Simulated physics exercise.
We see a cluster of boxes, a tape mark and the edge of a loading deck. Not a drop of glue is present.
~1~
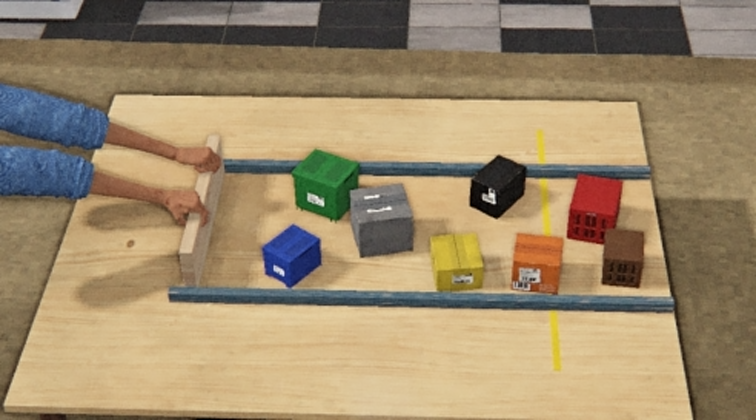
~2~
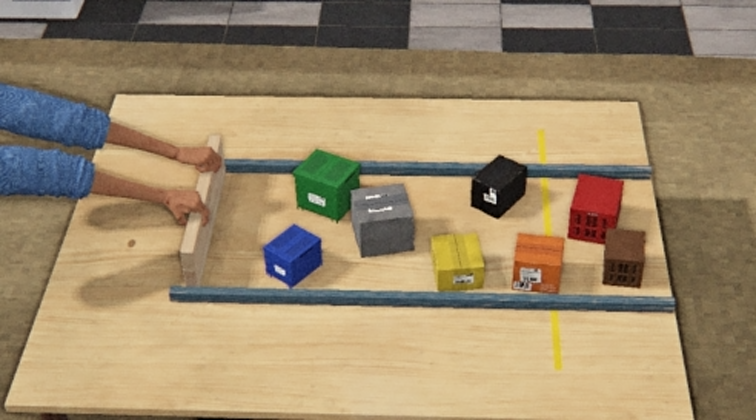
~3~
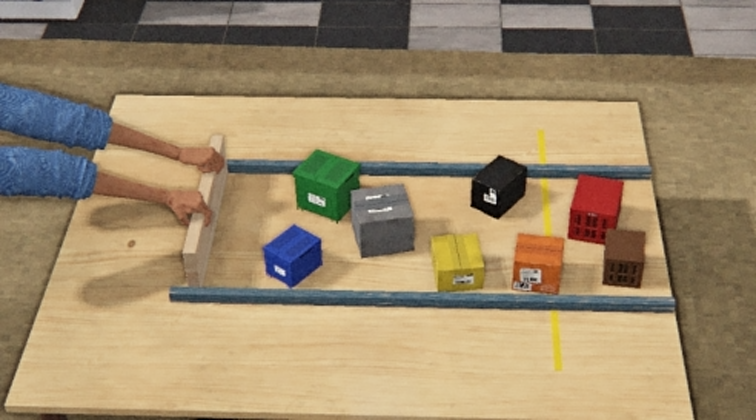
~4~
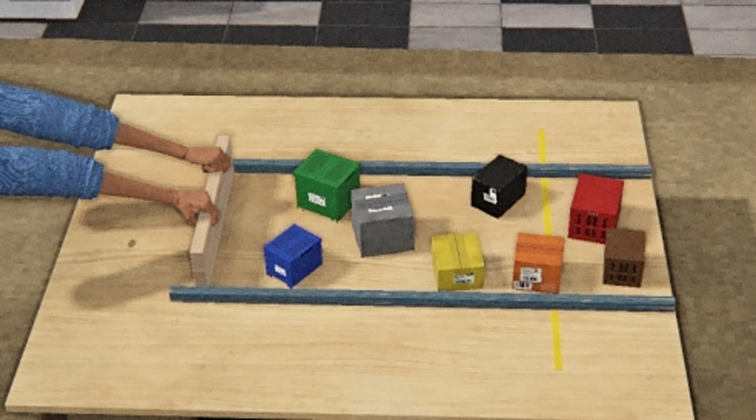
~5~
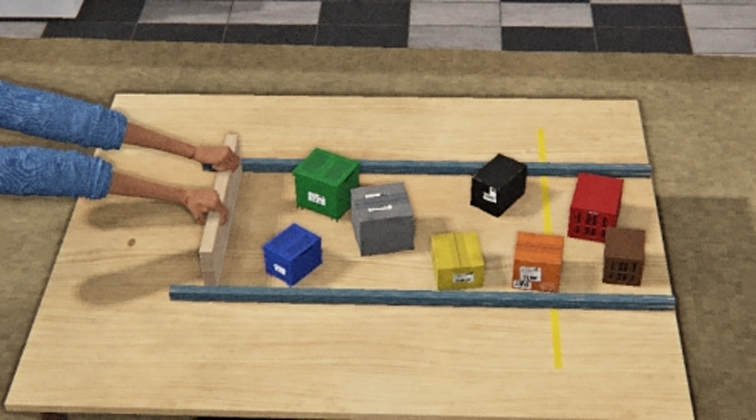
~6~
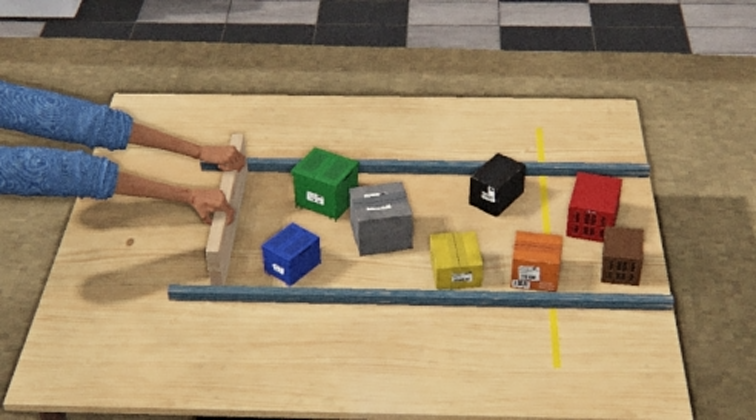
Two hands slid an upright wooden plank slowly to the right between two blue rails on a table, while the colourful boxes and crates ahead of it, some near a yellow line, stayed put.
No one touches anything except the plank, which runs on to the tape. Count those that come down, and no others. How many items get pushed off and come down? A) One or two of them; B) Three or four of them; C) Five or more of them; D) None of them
A, one or two of them.
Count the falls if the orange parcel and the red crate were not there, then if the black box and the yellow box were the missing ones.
Falls come to 0 the first time and 0 the other time.
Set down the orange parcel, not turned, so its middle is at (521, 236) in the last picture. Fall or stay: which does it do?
Started there, the object is not lost.
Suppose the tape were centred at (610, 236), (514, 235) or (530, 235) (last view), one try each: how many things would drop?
Try 1: 5; try 2: 0; try 3: 1.
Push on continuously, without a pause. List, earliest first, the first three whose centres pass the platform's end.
Sequence: The brown crate, the red crate, the orange parcel.
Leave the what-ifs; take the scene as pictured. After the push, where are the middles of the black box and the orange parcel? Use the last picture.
The black box ends at (614, 180) and the orange parcel at (660, 264).
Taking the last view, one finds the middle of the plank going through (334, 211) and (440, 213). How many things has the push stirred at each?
Tally at point one: 3; at point two: 6.
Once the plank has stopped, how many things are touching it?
Count: 2.
Soon after, none off yet; brown crate at rest near (622, 256); red crate at rest near (594, 208); orange parcel at rest near (537, 261).
After that, none off yet; brown crate displaced a little near (638, 255); red crate moving near (597, 207); orange parcel displaced about its own width near (596, 262).
In the end, the number that fall off is one or two; gone, brown crate.
